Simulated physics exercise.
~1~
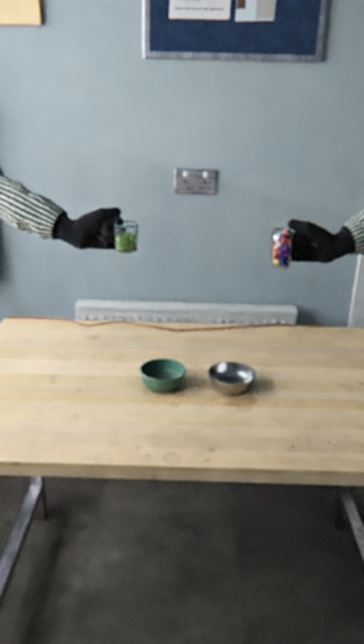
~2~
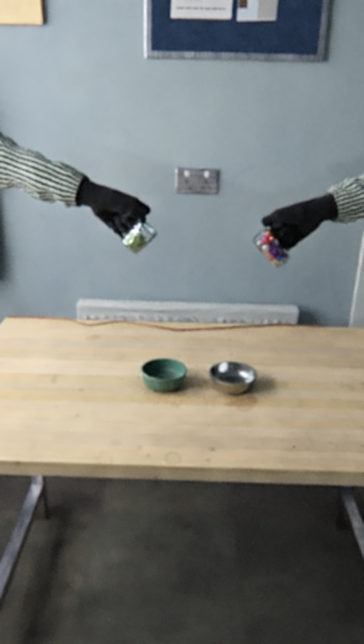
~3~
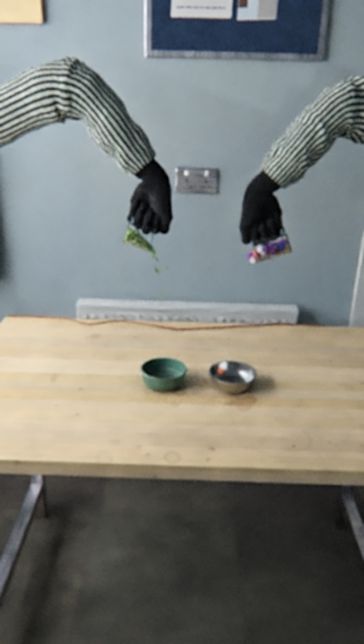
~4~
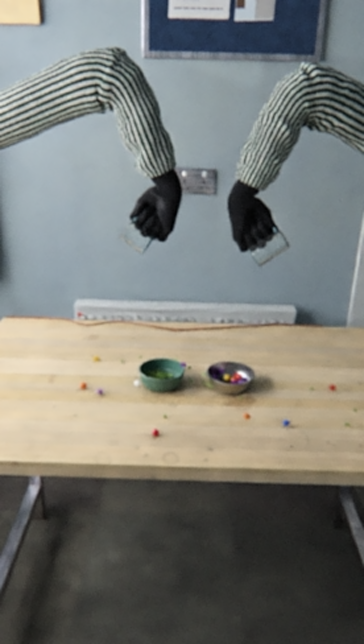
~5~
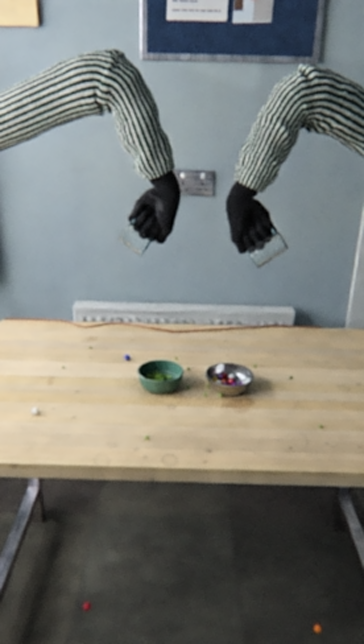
Gloved hands tipping two clear cups over green and metal bowls, small colourful pieces landing inside and scattering across the wooden table.
